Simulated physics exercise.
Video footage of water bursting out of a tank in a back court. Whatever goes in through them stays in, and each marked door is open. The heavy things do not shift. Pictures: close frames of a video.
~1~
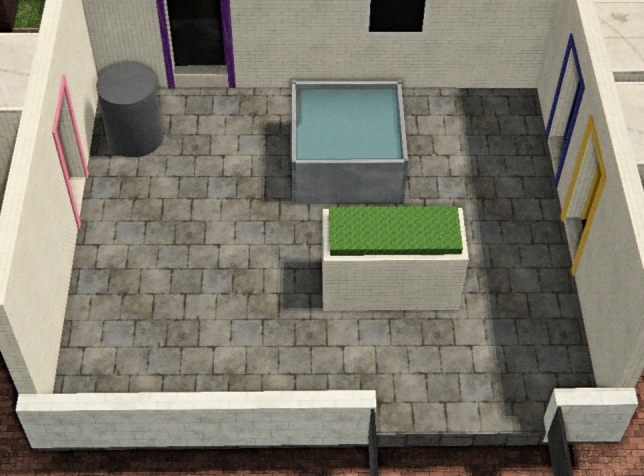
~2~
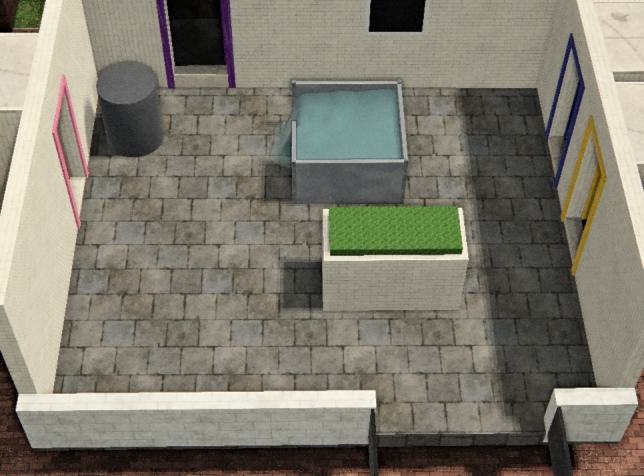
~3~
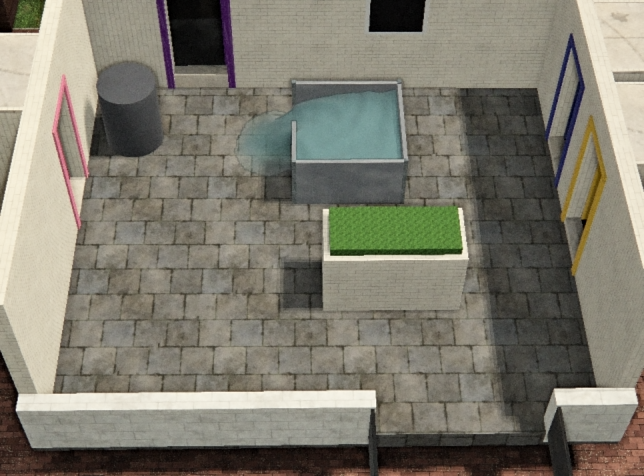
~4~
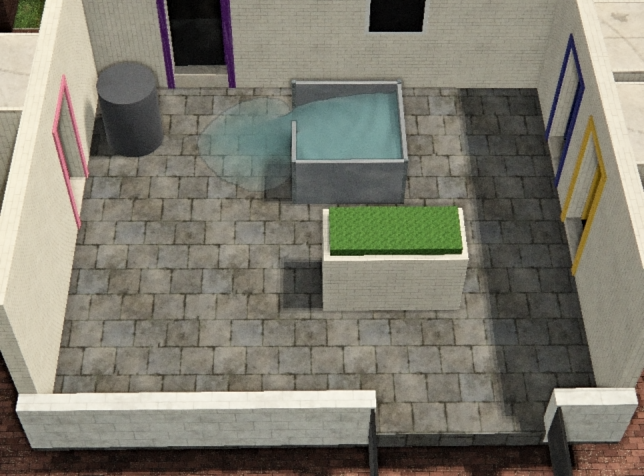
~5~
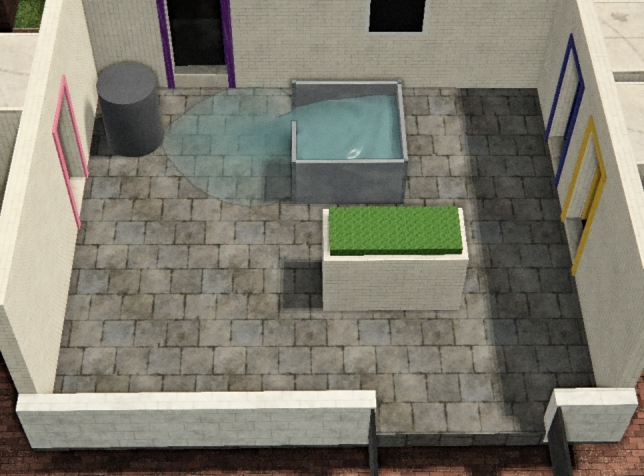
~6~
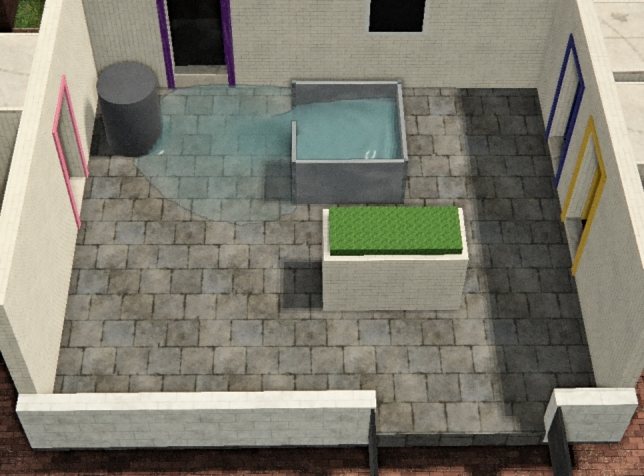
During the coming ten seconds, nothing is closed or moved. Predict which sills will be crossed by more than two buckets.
As I see it, blue door: Not too much gets in there; pink door: Too much gets in there; yellow door: Not too much gets in there; purple door: Not too much gets in there.
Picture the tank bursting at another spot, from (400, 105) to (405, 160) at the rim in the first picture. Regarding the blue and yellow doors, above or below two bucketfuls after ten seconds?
The blue door exceeds the limit, the yellow door exceeds the limit.
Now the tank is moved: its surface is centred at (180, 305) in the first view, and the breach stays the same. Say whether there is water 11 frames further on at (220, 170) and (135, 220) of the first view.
In turn: Awash, awash.
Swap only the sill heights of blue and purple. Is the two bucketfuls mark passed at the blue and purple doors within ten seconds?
The blue door falls short, the purple door goes past the mark.
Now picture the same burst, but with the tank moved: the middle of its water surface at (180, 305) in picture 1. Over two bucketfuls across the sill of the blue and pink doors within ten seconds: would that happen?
As I see it, the blue door stays short of it and the pink door gets past it.
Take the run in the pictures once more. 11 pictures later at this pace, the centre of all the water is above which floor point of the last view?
It's close to (250, 156).
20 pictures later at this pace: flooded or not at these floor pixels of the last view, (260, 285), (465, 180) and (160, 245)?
First spared, then spared, then swamped.
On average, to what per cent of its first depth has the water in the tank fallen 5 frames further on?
Near 60 in a hundred.
A moment on, water covers 20 % of the floor; the blue door not reached, the pink door under two buckets in, the yellow door not reached, the purple door wet at the sill, nothing in.
Next, water covers 25 % of the floor; the blue door not reached, the pink door far over two buckets in, the yellow door not reached, the purple door wet at the sill, nothing in.
Then, water covers 30 % of the floor; the blue door not reached, the pink door far over two buckets in, the yellow door not reached, the purple door wet at the sill, nothing in.
Later, water covers 60 % of the floor; the blue door not reached, the pink door far over two buckets in, the yellow door not reached, the purple door wet at the sill, nothing in.
In the end, water covers 85 % of the floor; the blue door wet at the sill, nothing in, the pink door far over two buckets in, the yellow door wet at the sill, nothing in, the purple door wet at the sill, nothing in.
